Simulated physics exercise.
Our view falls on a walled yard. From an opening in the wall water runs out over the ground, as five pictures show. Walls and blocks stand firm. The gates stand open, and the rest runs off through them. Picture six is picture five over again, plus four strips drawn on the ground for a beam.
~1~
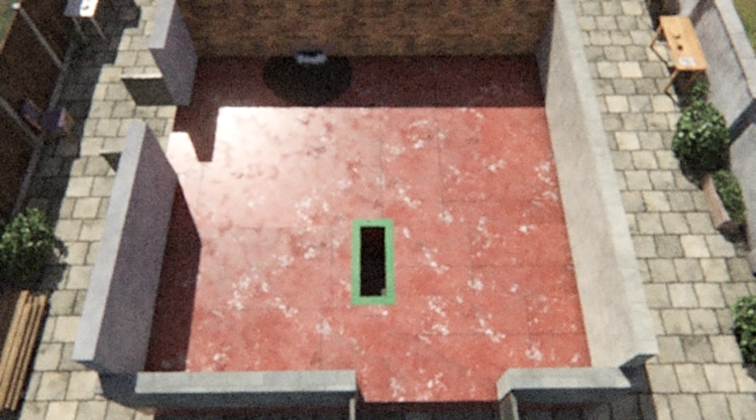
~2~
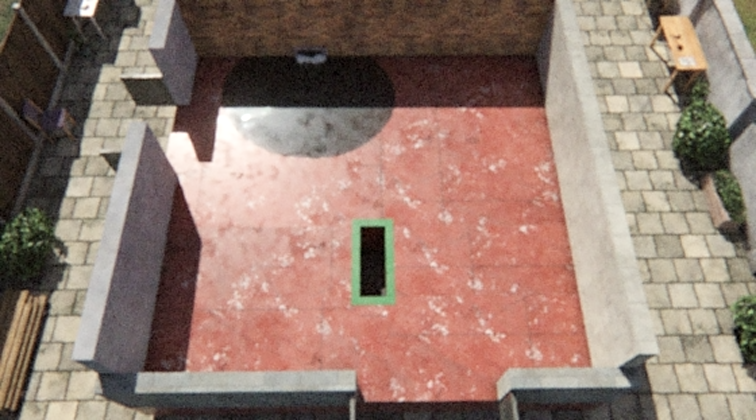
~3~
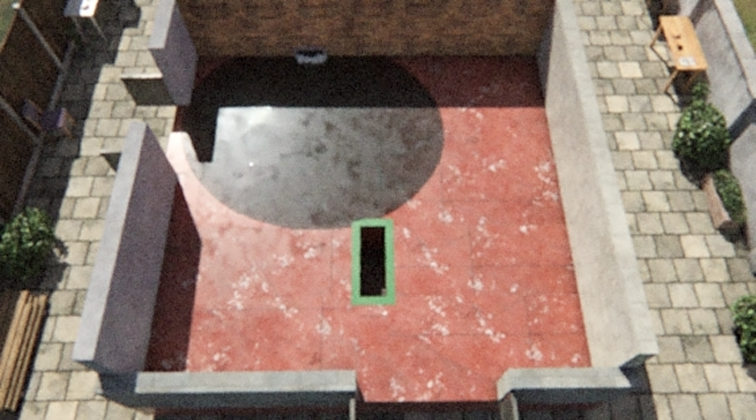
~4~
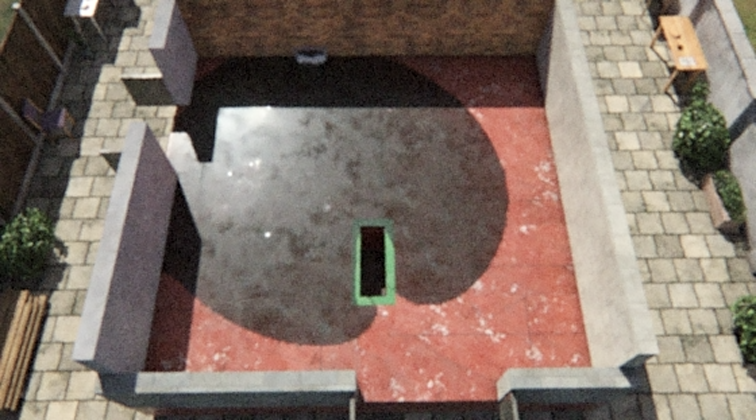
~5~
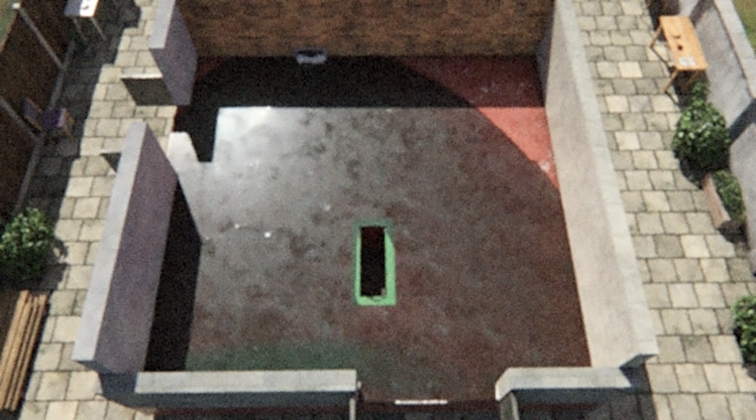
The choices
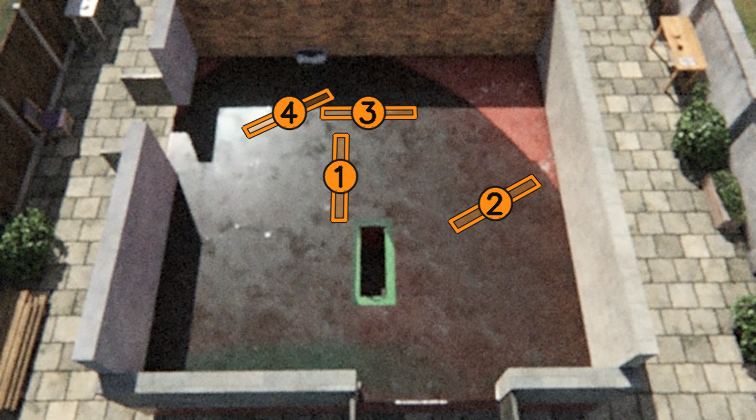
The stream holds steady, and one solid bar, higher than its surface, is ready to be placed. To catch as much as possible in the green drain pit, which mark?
Spot 2.
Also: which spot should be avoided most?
That would be 4.
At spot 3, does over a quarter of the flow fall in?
No.
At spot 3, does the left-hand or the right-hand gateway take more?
The right gate.
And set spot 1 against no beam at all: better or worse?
It is worse.
In orange, 1 from (339, 220) to (341, 135); 2 from (453, 226) to (535, 181); 3 from (322, 112) to (414, 112); 4 from (246, 132) to (329, 94).
With 1, about 13 % of the stream goes into the green drain pit, about 87 % out by the gates.
With 2, about 22 % of the stream goes into the green drain pit, about 78 % out by the gates.
With 3, about 13 % of the stream goes into the green drain pit, about 87 % out by the gates.
With 4, about 6 % of the stream goes into the green drain pit, about 94 % out by the gates.
